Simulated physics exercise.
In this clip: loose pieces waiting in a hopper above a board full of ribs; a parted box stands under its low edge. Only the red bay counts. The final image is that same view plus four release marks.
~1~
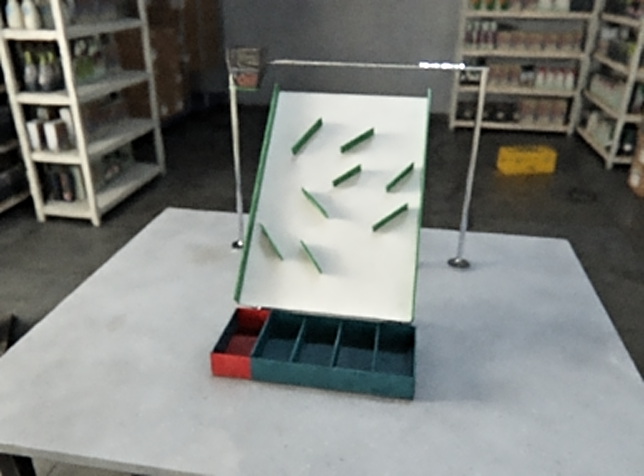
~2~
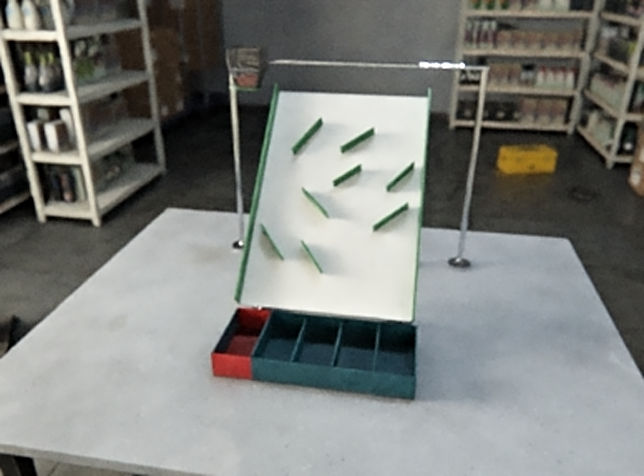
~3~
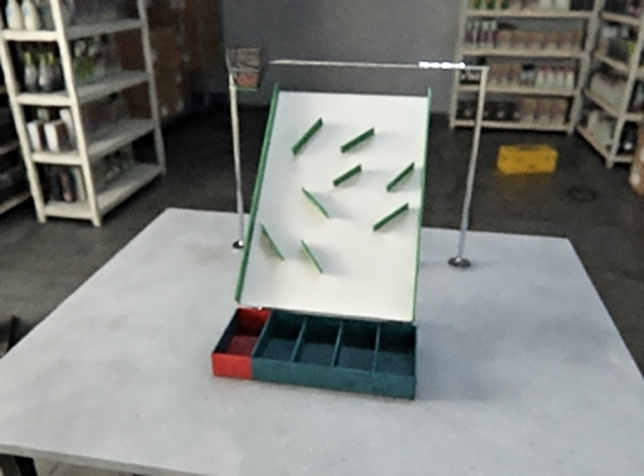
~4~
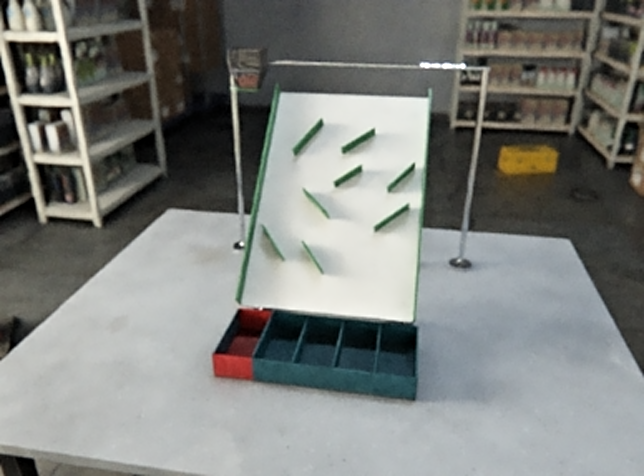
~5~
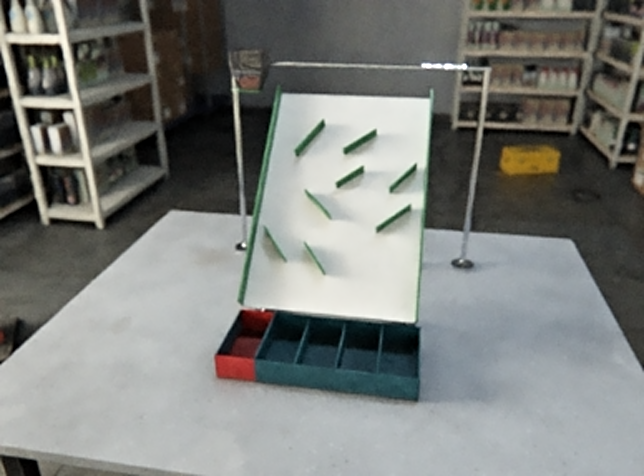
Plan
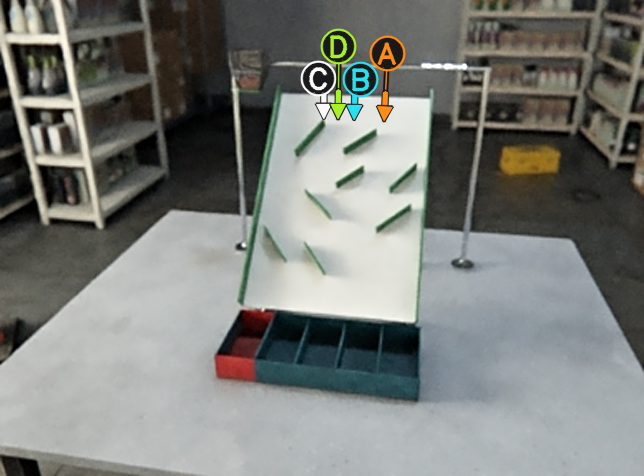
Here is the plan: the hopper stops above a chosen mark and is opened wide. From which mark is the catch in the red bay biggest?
It is C.
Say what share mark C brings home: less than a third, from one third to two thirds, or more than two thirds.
Mark C gives from one third to two thirds.
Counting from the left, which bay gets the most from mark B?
The fourth from the left.
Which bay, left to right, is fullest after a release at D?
The fourth from the left.
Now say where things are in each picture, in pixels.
The first frame shows hopper at (249, 78), clay pellets, door shut.
The second frame shows ribs (292, 149) to (321, 117), (340, 147) to (374, 127), (333, 181) to (361, 164).
The third frame shows ribs (387, 187) to (414, 161), (302, 187) to (327, 213), (373, 226) to (408, 202).
The fourth frame shows ribs (262, 225) to (282, 257), (303, 241) to (321, 270).
The fifth frame shows red bay at (235, 367), number 1 of 5 from the left.
On the marked copy, mark A meets the board at (384, 115); mark B meets the board at (354, 114); mark C meets the board at (323, 113); mark D meets the board at (338, 113).
Choosing A, none in the red bay, most in other bays, a small part held on the board, a small part outside the box.
Choosing B, none in the red bay, most in other bays, a small part held on the board.
Choosing C, about a third in the red bay, about two thirds in other bays.
Choosing D, a stray few in the red bay, most in other bays, a stray few held on the board, a small part outside the box.
